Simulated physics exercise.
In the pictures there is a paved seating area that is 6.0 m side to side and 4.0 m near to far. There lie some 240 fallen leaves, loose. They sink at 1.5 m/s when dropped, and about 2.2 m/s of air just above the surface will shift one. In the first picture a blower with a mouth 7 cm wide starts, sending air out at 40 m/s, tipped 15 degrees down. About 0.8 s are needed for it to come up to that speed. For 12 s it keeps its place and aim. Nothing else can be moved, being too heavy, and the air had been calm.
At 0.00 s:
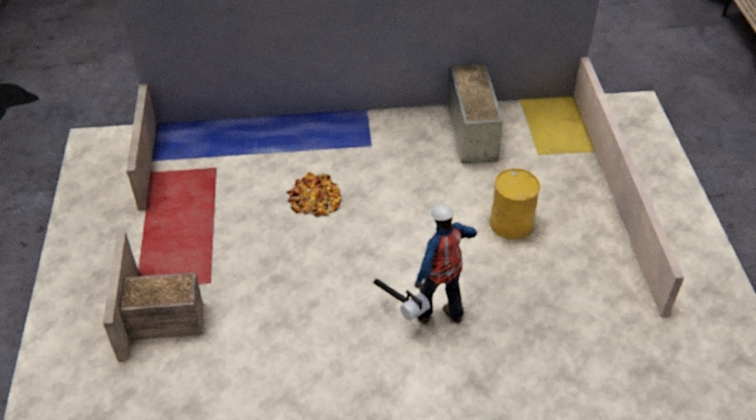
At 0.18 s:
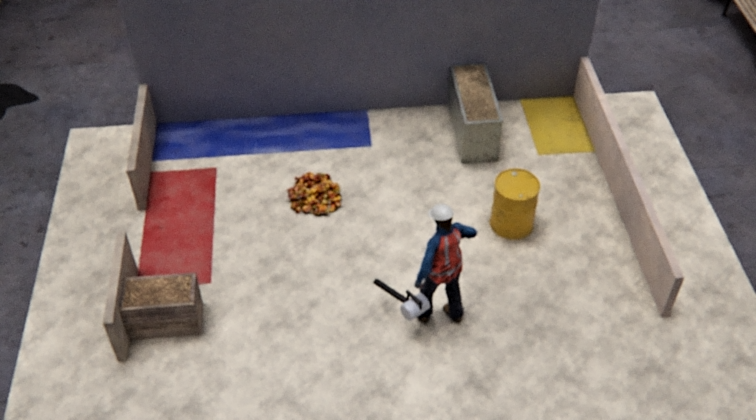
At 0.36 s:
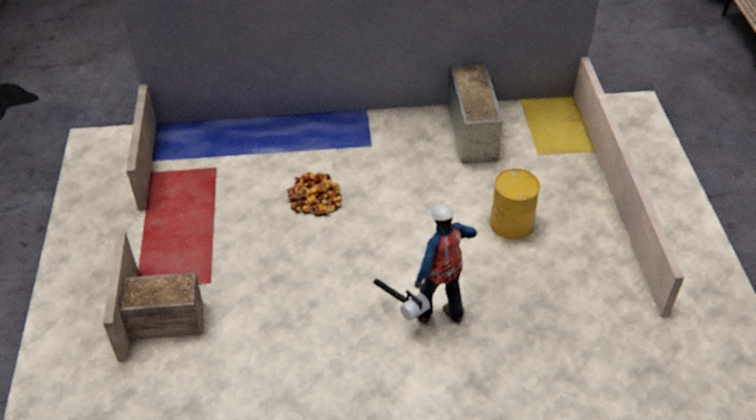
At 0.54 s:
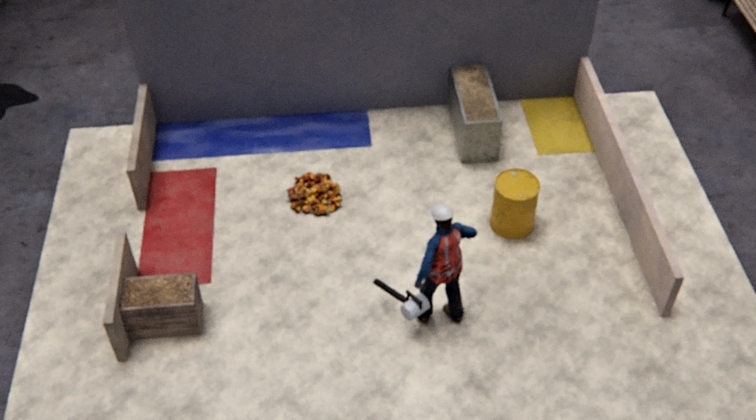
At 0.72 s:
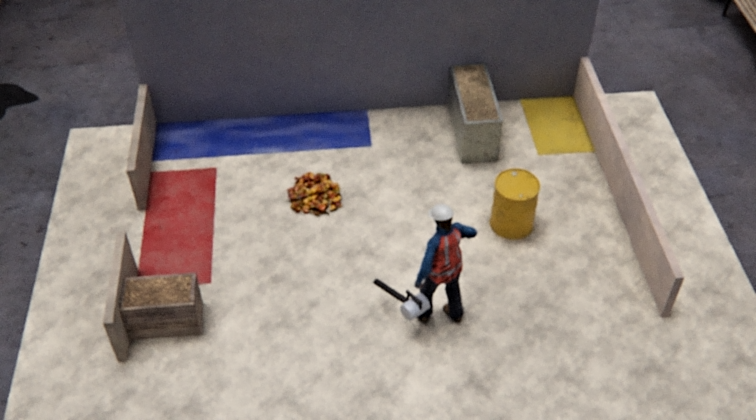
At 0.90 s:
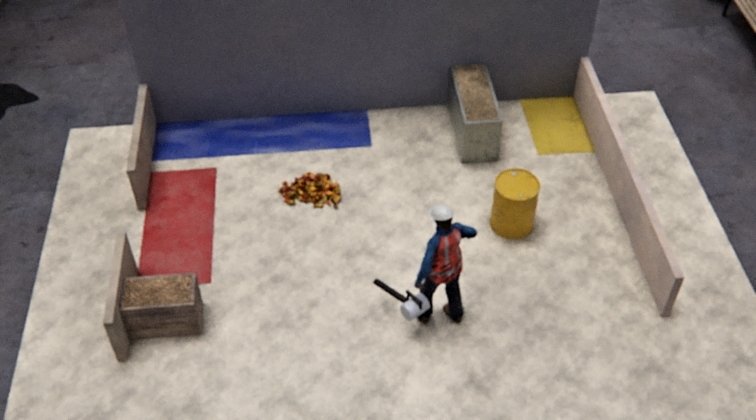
In this clip, a worker in a white helmet and red vest stands holding a blower near a yellow barrel while a small pile of orange-brown leaves lies still, then some of the leaves shift slightly up and left.
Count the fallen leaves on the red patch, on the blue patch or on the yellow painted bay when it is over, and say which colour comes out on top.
The blue one comes out on top.
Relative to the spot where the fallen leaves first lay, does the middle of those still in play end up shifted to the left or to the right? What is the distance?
Looks like a left-hand shift of around 0.6 m.
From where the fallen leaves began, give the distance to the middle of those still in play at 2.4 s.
Roughly 1.6 m.
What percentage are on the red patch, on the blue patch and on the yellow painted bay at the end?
I'd estimate around 0 per cent at red, 100 per cent at blue and 0 per cent at yellow.
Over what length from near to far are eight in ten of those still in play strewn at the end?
0.4 m, roughly.
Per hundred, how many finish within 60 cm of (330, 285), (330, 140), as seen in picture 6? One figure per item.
0 %, 20 %.
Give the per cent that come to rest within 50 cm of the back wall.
I'd put it at about 100 percent.
After 2.4 s the count stands so, 92 % are on the blue patch, 0 % on the red patch and 0 % on the yellow painted bay; the middle of those still in play is near (263, 121).
After 3.8 s the count stands so, 99 % are on the blue patch, 0 % on the red patch and 0 % on the yellow painted bay; the middle of those still in play is near (263, 121).
After 6.6 s the count stands so, 99 % are on the blue patch, 0 % on the red patch and 0 % on the yellow painted bay; the middle of those still in play is near (263, 119).
After 12.0 s, at the end, 99 % are on the blue patch, 0 % on the red patch and 0 % on the yellow painted bay; the middle of those still in play is near (263, 118).
